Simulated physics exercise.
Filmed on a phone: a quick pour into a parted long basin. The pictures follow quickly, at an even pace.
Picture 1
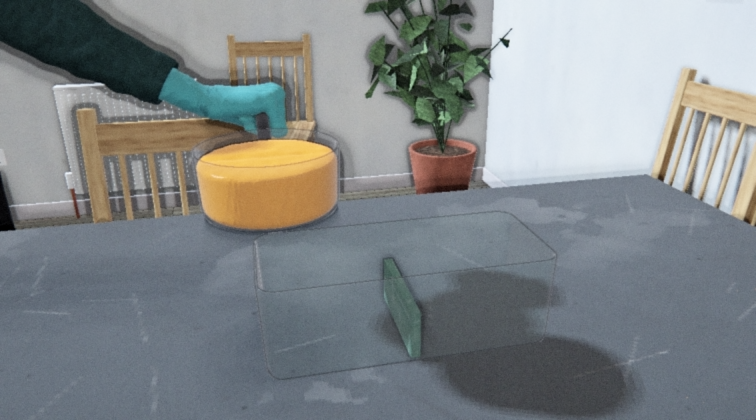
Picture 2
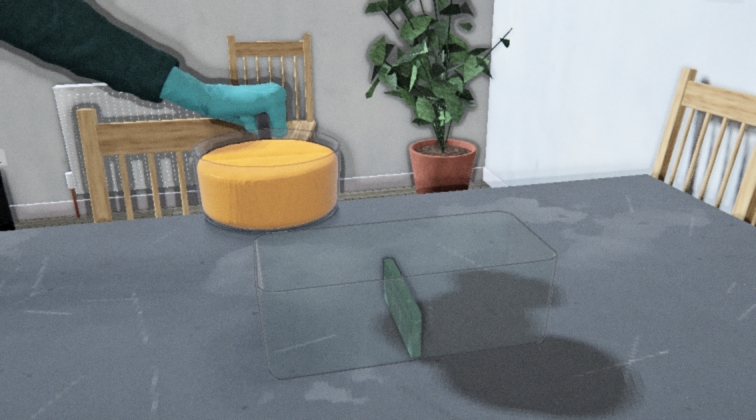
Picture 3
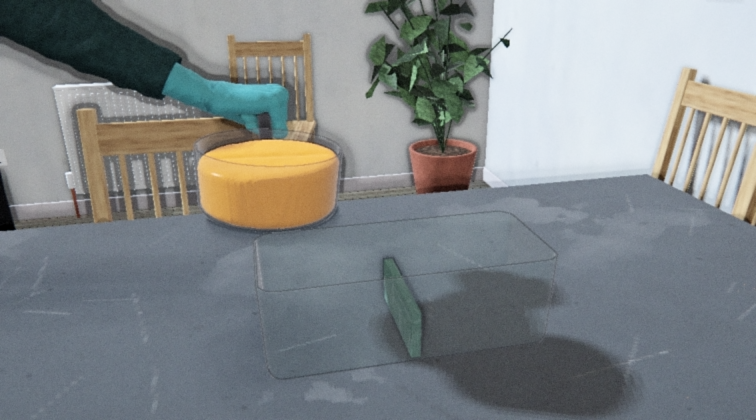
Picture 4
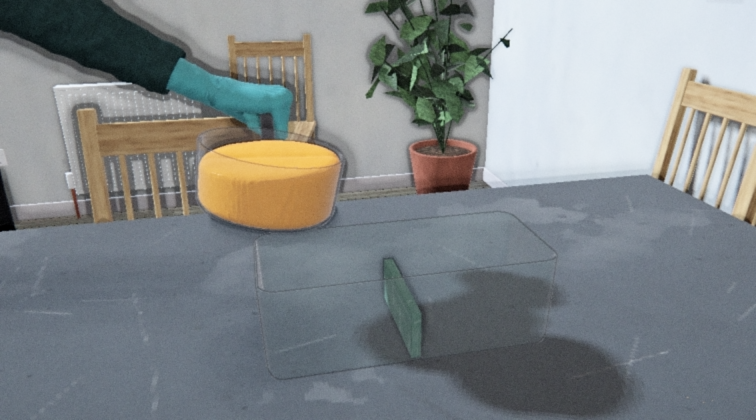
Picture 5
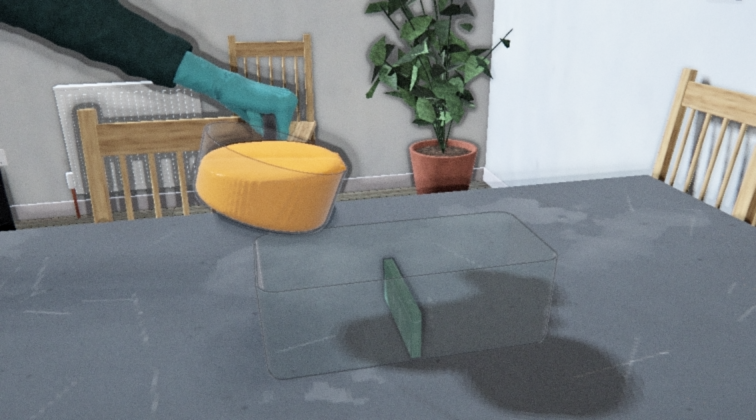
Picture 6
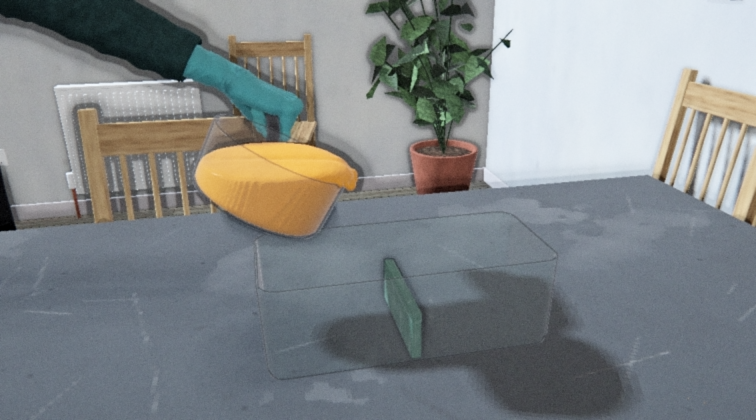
Above a grey table, a teal-gloved hand tilts a clear dish of orange liquid rightward.
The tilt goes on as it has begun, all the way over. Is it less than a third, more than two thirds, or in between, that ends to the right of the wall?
It comes to less than a third.
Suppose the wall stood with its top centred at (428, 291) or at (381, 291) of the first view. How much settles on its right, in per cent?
Roughly 10 per cent, and 50 per cent.
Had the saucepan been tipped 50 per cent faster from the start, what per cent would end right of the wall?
About 10 per cent.
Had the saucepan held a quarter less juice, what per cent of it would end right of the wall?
Roughly 5 in a hundred.
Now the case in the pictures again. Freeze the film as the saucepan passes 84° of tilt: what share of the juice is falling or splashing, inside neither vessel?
Some 30 per cent.
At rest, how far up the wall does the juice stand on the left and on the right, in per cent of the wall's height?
Some 50 per cent left and 10 right.
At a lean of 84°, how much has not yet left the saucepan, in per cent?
Near 30 %.
A moment on, the saucepan is tipped on its side and 29 per cent is still to pour, 31 is left of the wall and 12 right of it.
Next, the saucepan is tipped on its side and 7 per cent is still to pour, 71 is left of the wall and 15 right of it.
Then the saucepan is tipped on its side and 1 per cent is still to pour, 77 is left of the wall and 16 right of it.
Later the saucepan is tipped on its side and 0 per cent is still to pour, 78 is left of the wall and 16 right of it.
Finally, 79 per cent lies left of the wall, 16 right of it and 5 outside.
